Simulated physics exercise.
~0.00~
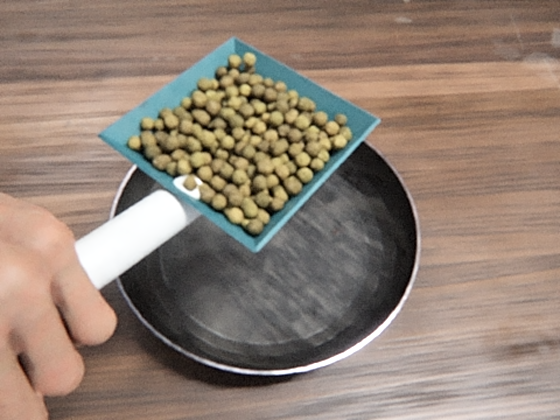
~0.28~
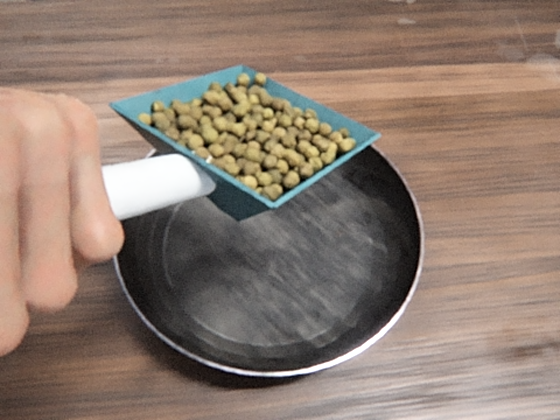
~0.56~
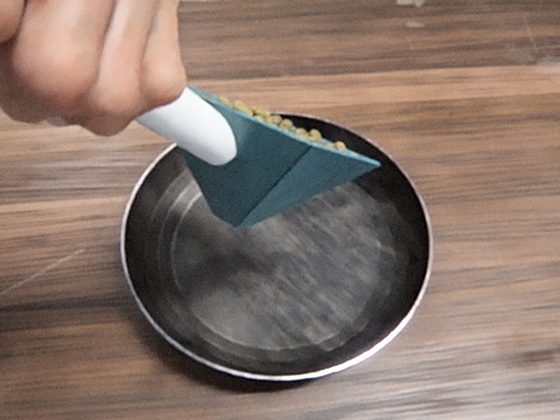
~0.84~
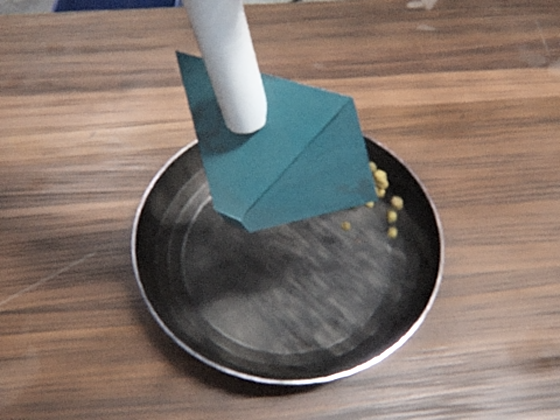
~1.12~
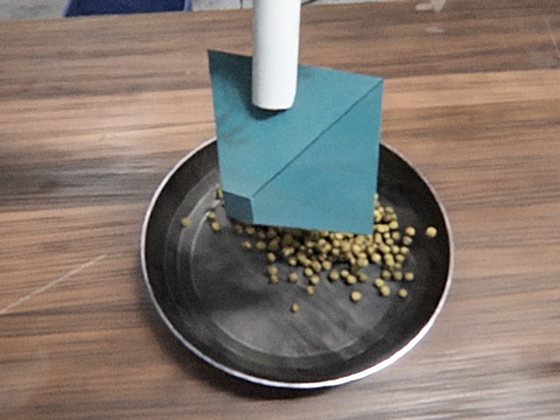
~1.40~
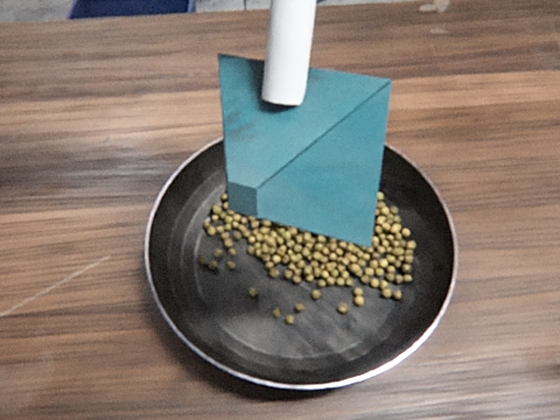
Hand tilting a teal scoop of small green beans over a dark round pan, tipping them all out into a scattered pile.
